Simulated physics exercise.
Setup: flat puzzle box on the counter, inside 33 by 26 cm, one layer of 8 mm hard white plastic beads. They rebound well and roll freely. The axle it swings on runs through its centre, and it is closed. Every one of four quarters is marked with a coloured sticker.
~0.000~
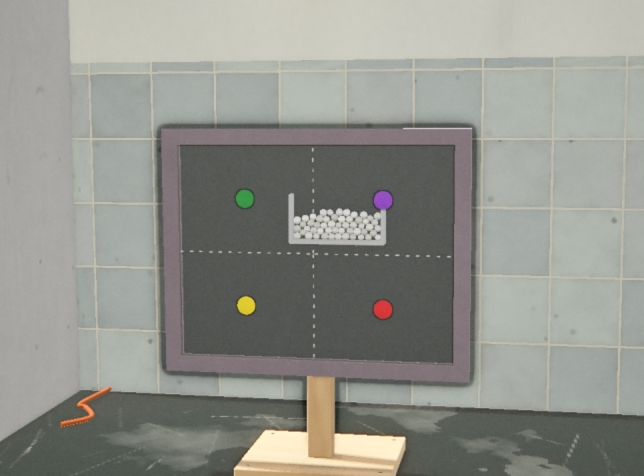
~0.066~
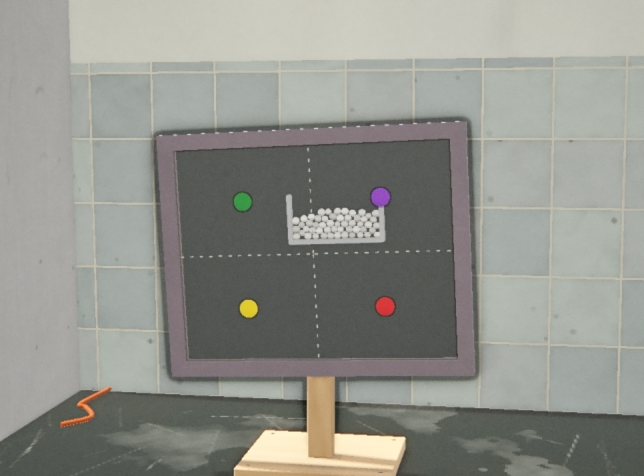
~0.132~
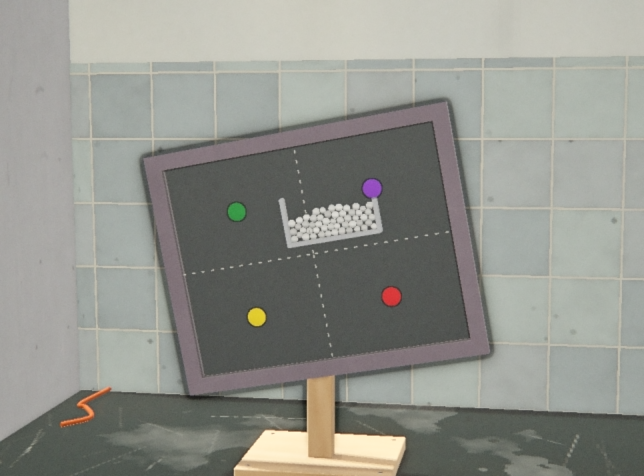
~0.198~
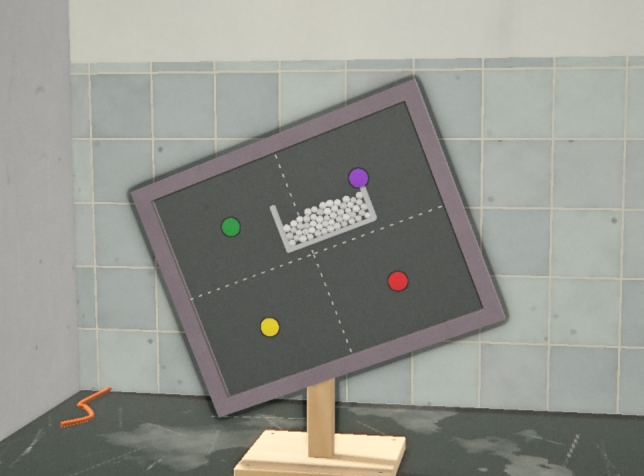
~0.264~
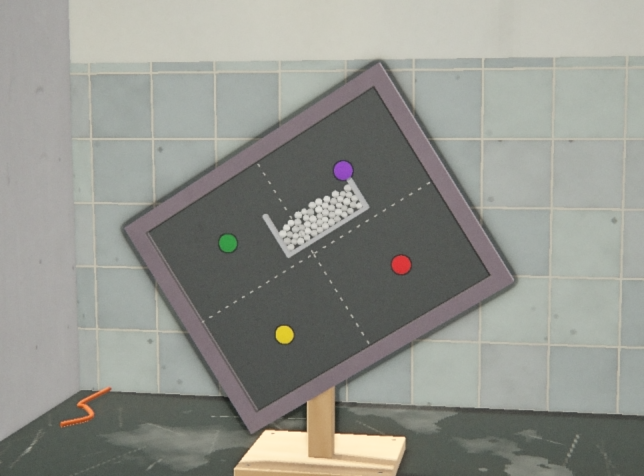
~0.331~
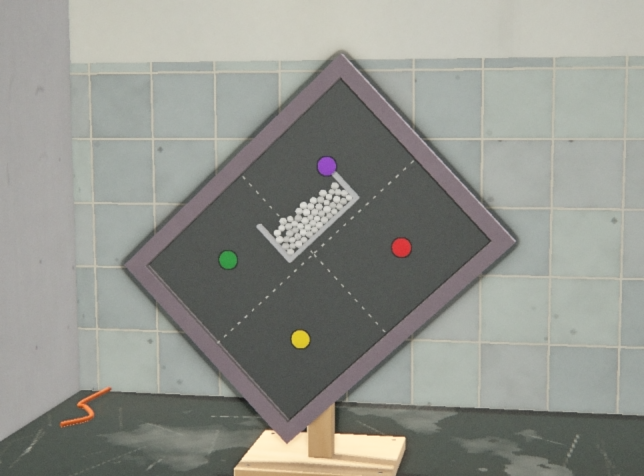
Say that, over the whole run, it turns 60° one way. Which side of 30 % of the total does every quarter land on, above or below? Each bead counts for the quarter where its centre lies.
Red quarter: Below, purple quarter: Above, green quarter: Above, yellow quarter: Below.
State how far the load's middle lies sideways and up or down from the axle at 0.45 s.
Some 2 cm left and 3 cm above.
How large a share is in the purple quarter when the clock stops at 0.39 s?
I'd put it near 70 in a hundred.
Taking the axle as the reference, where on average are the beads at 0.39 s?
1 cm left, 4 cm above.
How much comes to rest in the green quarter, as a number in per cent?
Some 35 per cent.
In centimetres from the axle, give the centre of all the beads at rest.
Offset approx. 2 cm left, 1 cm below.
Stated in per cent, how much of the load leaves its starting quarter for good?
30 per cent.
After 0.39 s, it stands 52° anticlockwise; the beads' middle is 1 cm left of and 4 cm above the centre; purple 70 %, green 30 %.
After 0.45 s, it stands 58° anticlockwise; the beads' middle is 2 cm left of and 3 cm above the centre; purple 65 %, green 35 %.
After 0.50 s, it stands 60° anticlockwise; the beads' middle is 3 cm left of and 3 cm above the centre; purple 60 %, green 40 %.
Settled by 2.3 s, it stands 60° anticlockwise; red 0 %, purple 50 %, green 35 %, yellow 15 %.
